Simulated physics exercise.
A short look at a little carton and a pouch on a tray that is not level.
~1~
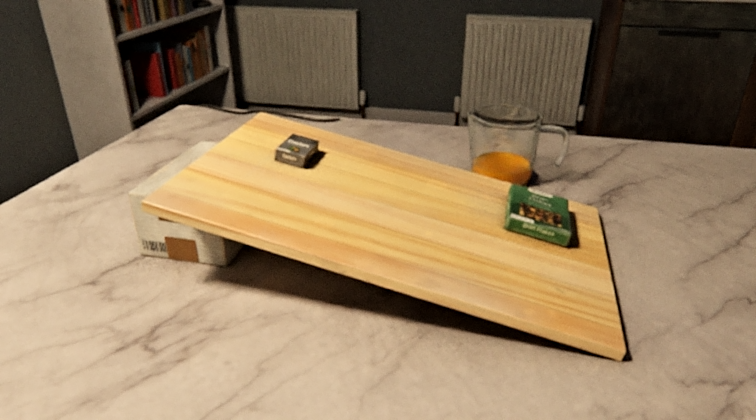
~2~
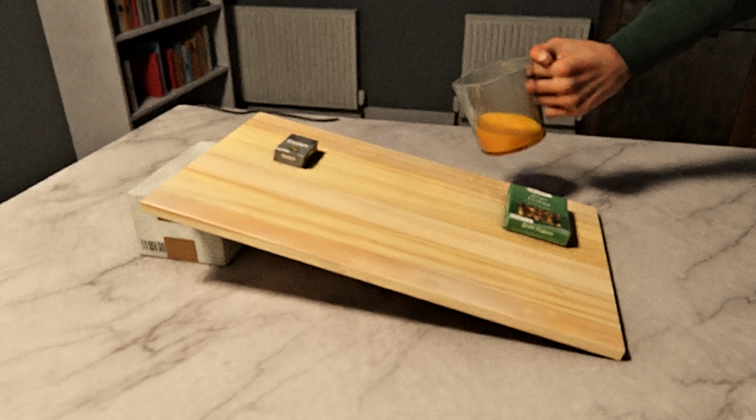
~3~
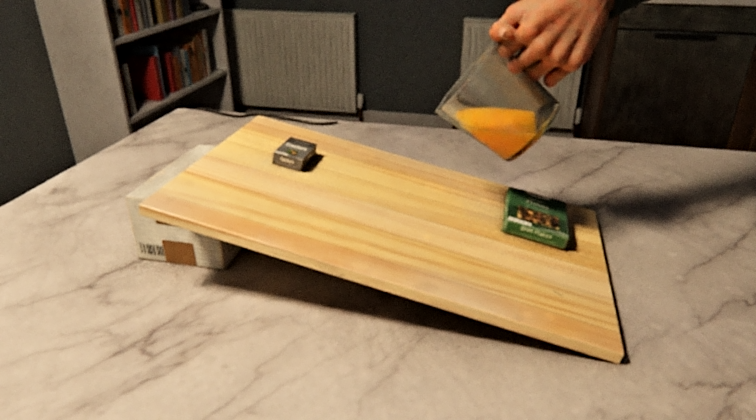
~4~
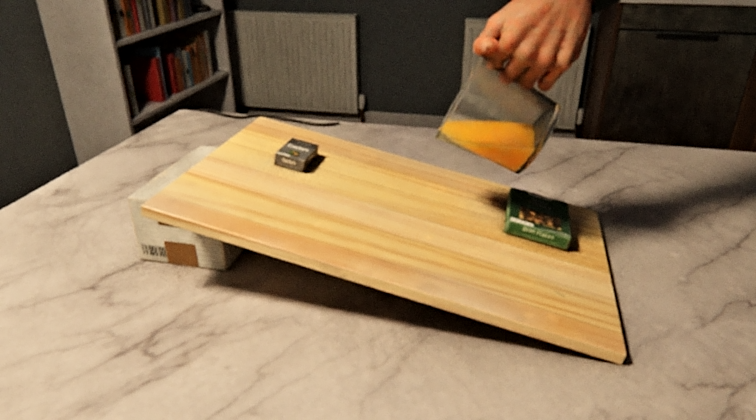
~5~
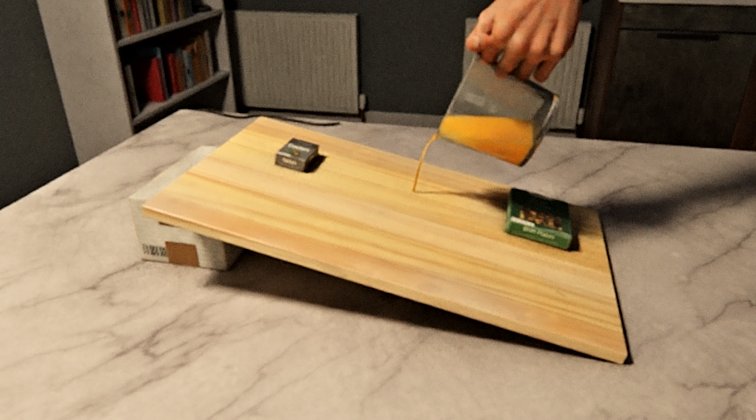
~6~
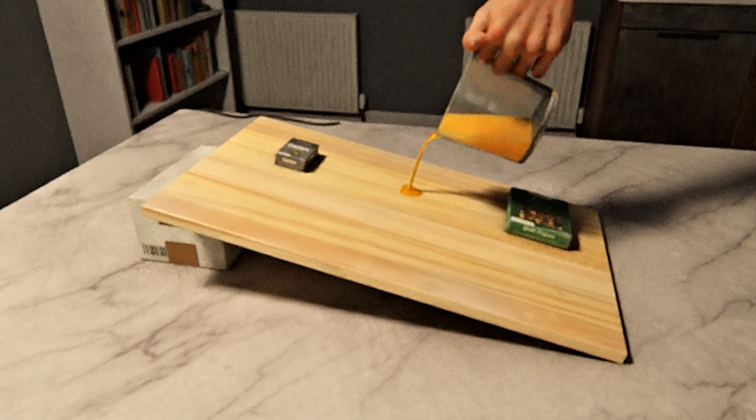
A hand lifted a clear measuring jug from behind a sloping wooden tray, tilted it to the left above the board, and poured a thin orange stream onto the wood between two small packages.
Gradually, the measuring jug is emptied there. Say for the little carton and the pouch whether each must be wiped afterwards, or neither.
On the left the little carton: No, on the right the pouch: Yes.
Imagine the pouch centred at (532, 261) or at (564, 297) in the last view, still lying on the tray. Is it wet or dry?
At the first spot it gets dampened, at the second spot it remains clean.
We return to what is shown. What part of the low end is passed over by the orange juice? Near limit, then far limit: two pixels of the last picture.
Wet span: (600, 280) to (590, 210).
Soon after, it runs down to the right; the little carton is dry; the pouch is wet.
Later, it runs down to the right and off the end; the little carton is dry; the pouch is wet.
In the end, it runs down to the right and off the end; the little carton is dry; the pouch is wet.
